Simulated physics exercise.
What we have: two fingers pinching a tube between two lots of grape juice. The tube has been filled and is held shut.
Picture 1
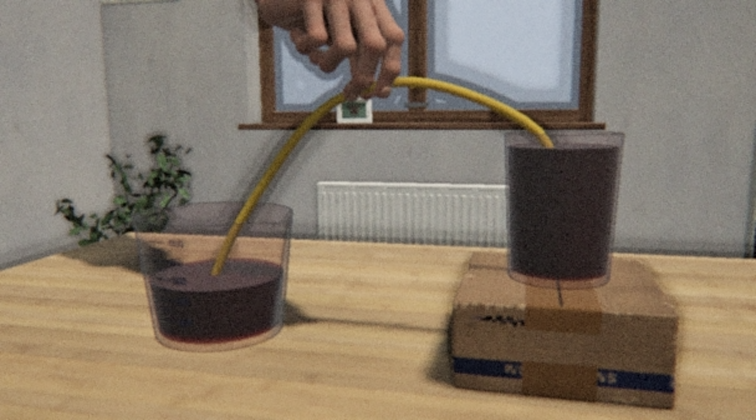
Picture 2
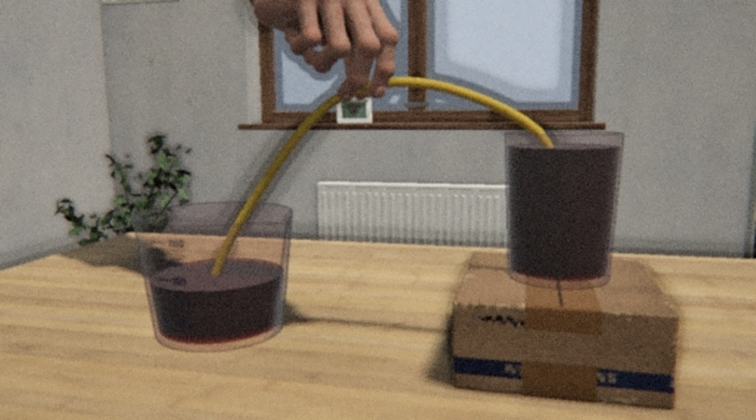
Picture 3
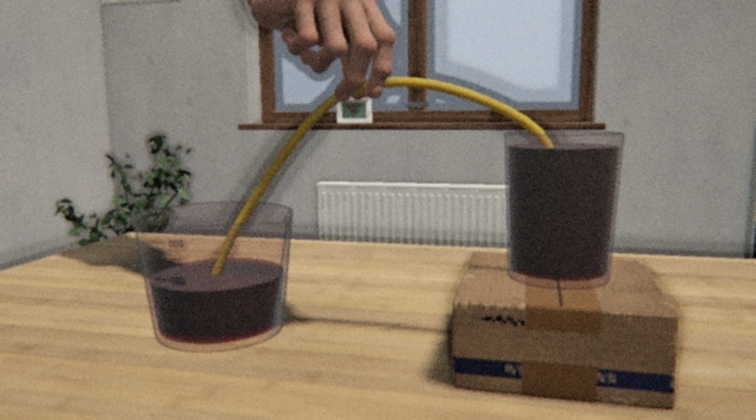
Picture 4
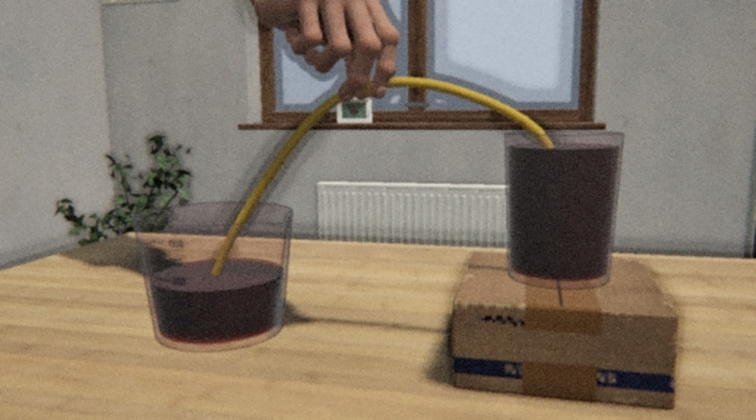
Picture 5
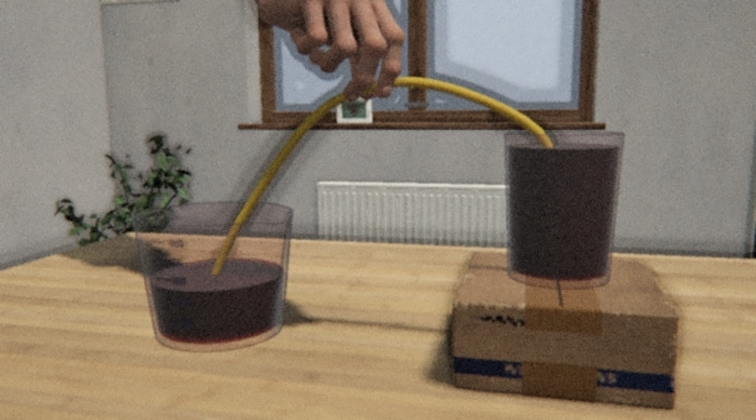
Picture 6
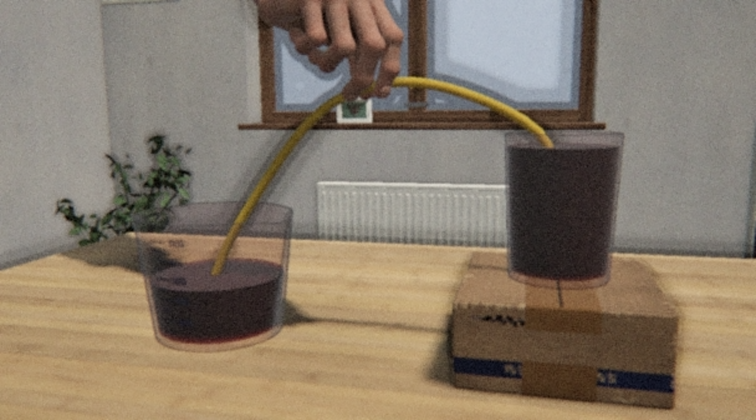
On a wooden table, fingers pinch a yellow tube between two containers of still dark liquid.
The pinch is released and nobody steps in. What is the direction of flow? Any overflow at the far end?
The grape juice goes leftwards; the receiving one has room for it.
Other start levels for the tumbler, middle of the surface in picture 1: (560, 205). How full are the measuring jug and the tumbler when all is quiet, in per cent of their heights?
About 60 and 15 per cent.
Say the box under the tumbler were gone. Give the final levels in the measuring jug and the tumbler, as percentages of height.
Roughly 60 per cent, then 55 per cent.
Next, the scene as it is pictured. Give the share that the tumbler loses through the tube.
Some 85 per cent.
Shortly, the measuring jug is about half full; the tumbler is about two thirds full.
Then, the measuring jug is about two thirds full; the tumbler is about a third full.
At the finish, the measuring jug is about three quarters full; the tumbler is nearly empty; the two surfaces are level.
